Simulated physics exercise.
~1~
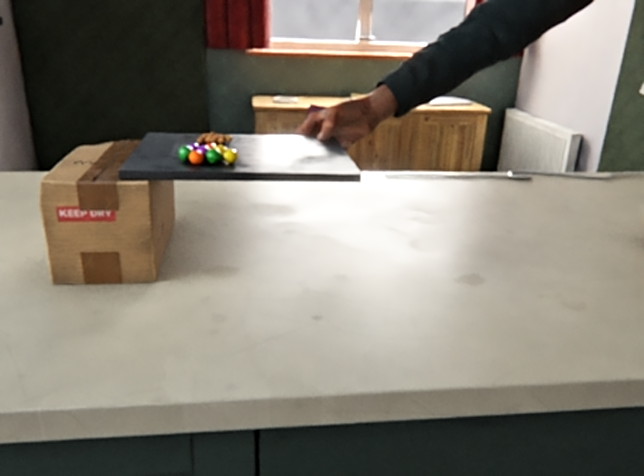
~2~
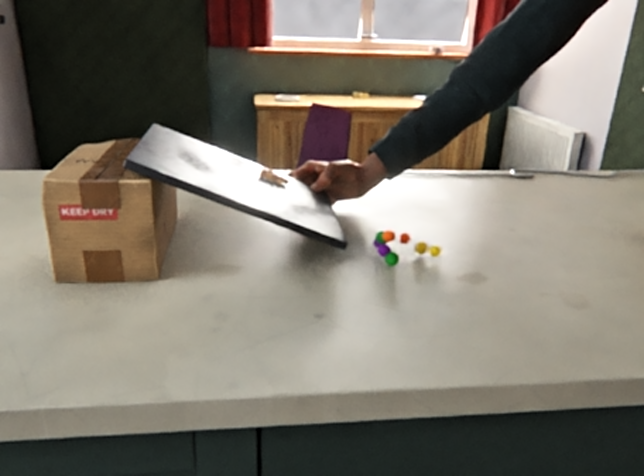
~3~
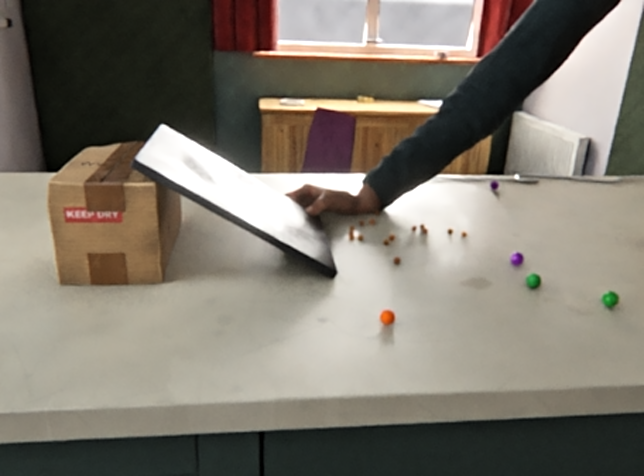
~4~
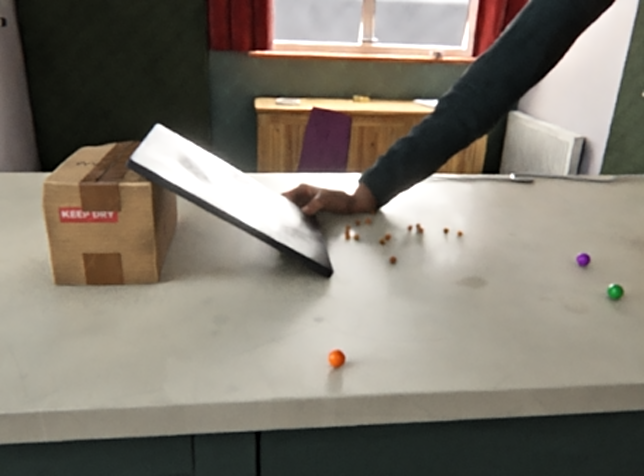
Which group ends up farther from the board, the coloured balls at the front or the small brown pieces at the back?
The coloured balls from the front end up farther away, while the small brown pieces stay scattered close to the foot of the board.
